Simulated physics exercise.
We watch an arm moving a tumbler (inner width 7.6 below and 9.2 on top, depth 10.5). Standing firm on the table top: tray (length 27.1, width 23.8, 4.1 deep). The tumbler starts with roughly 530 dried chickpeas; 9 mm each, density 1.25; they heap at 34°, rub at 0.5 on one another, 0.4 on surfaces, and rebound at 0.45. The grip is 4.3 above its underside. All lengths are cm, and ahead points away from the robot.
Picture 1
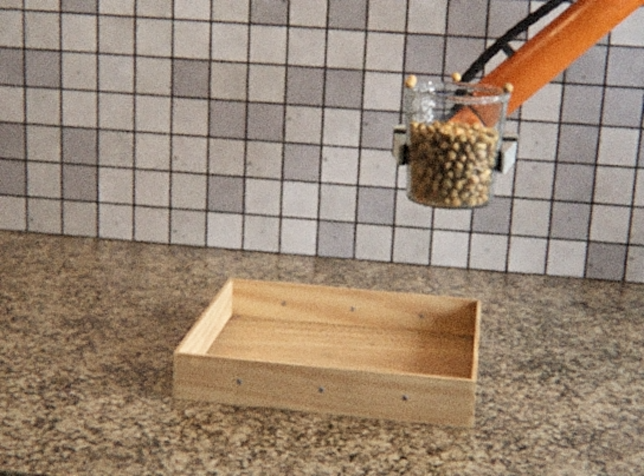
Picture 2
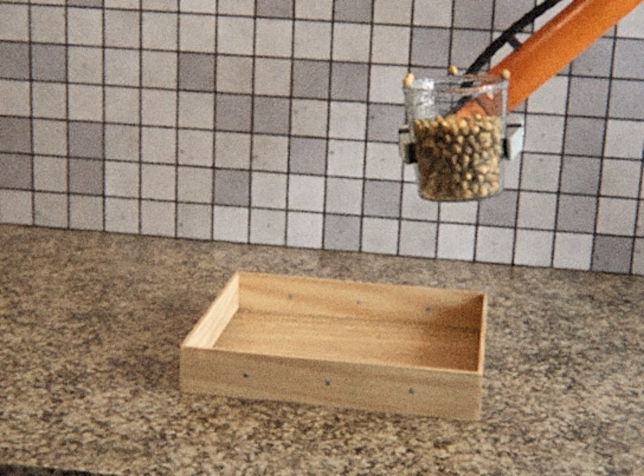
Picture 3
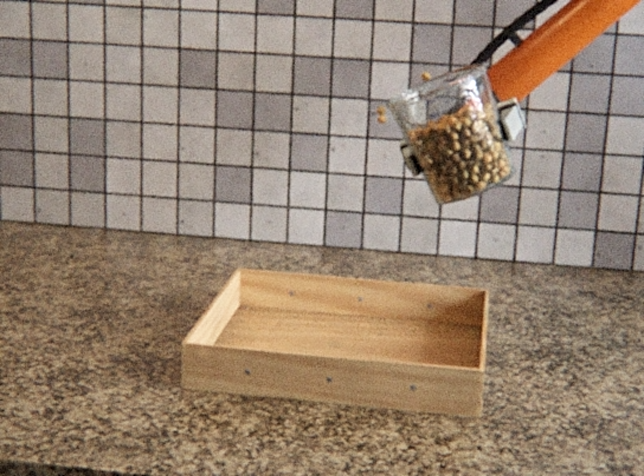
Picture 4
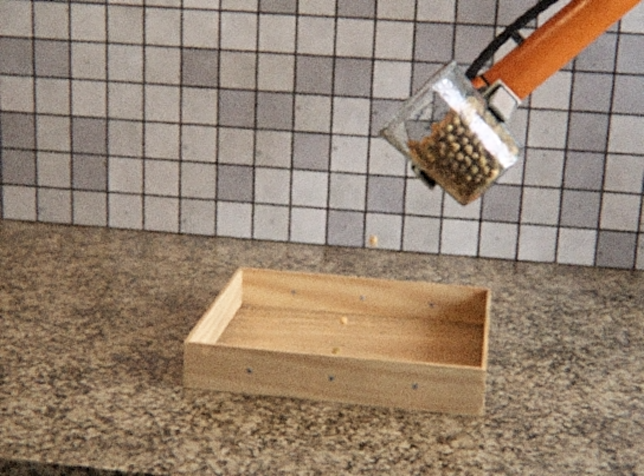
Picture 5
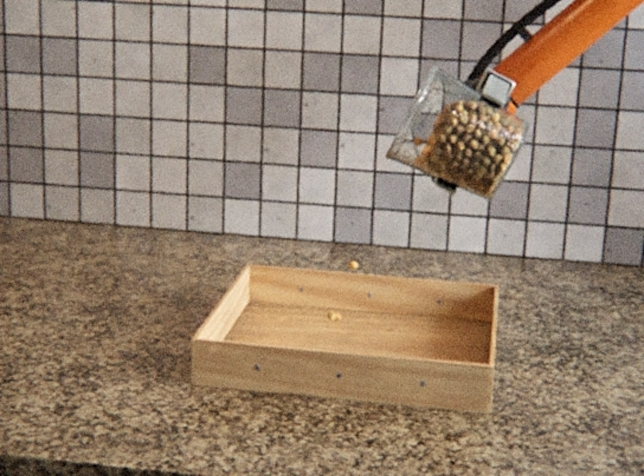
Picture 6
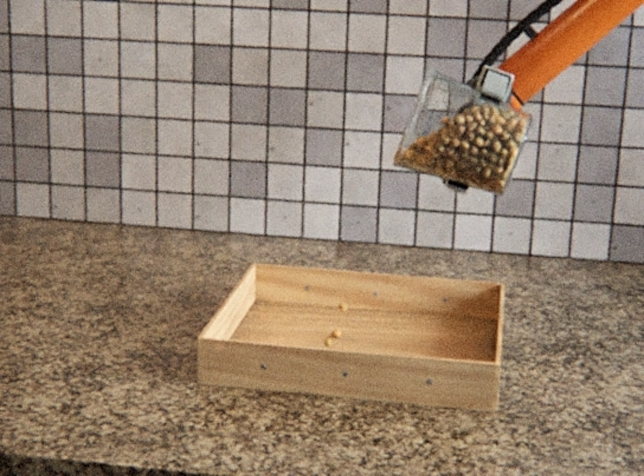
An orange robot arm with a black cable holds a clear tumbler of tan chickpeas at the upper right, above a shallow wooden tray on a speckled brown counter before a grey-and-white tiled wall, seen from slightly above. The arm tips the tumbler steadily leftward, and the chickpeas shift toward its mouth. A few drop into the tray while the view drifts slightly.
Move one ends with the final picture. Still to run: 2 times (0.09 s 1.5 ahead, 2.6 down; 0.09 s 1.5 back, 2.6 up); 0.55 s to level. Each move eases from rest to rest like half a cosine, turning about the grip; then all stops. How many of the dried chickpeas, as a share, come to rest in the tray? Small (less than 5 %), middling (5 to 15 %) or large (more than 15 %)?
In the tray the share is middling, 5 to 15 %.
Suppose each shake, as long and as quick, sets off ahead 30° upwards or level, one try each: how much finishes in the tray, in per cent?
Some 50 and 45 per cent.
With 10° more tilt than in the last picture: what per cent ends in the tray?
About 25 per cent.
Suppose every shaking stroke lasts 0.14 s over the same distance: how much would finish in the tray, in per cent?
It would be near 0 per cent.
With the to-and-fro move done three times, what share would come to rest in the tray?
In that case some 10 per cent.
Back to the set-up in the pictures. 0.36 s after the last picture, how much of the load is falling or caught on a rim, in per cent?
Roughly 2 per cent.
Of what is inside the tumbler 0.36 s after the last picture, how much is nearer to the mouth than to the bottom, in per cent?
Roughly 40 per cent.
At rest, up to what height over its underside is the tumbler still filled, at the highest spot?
About 9.0 cm.
Then, 0.36 s on, tilted 73° forward, highest piece 25 above the table; 506 in the tumbler, 10 in the tray, 13 in flight or on a rim.
Then, 0.73 s on, tilted 18° forward, highest piece 27 above the table; 481 in the tumbler, 47 in the tray, 1 on the table or floor.
Then, 1.11 s on, level, highest piece 27 above the table; 481 in the tumbler, 47 in the tray, 1 on the table or floor.
Then, 2.16 s on, level, highest piece 27 above the table; 481 in the tumbler, 47 in the tray, 1 on the table or floor.
In the end, 481 in the tumbler, 47 in the tray, 1 on the table or floor. That is 9 % in the tray.
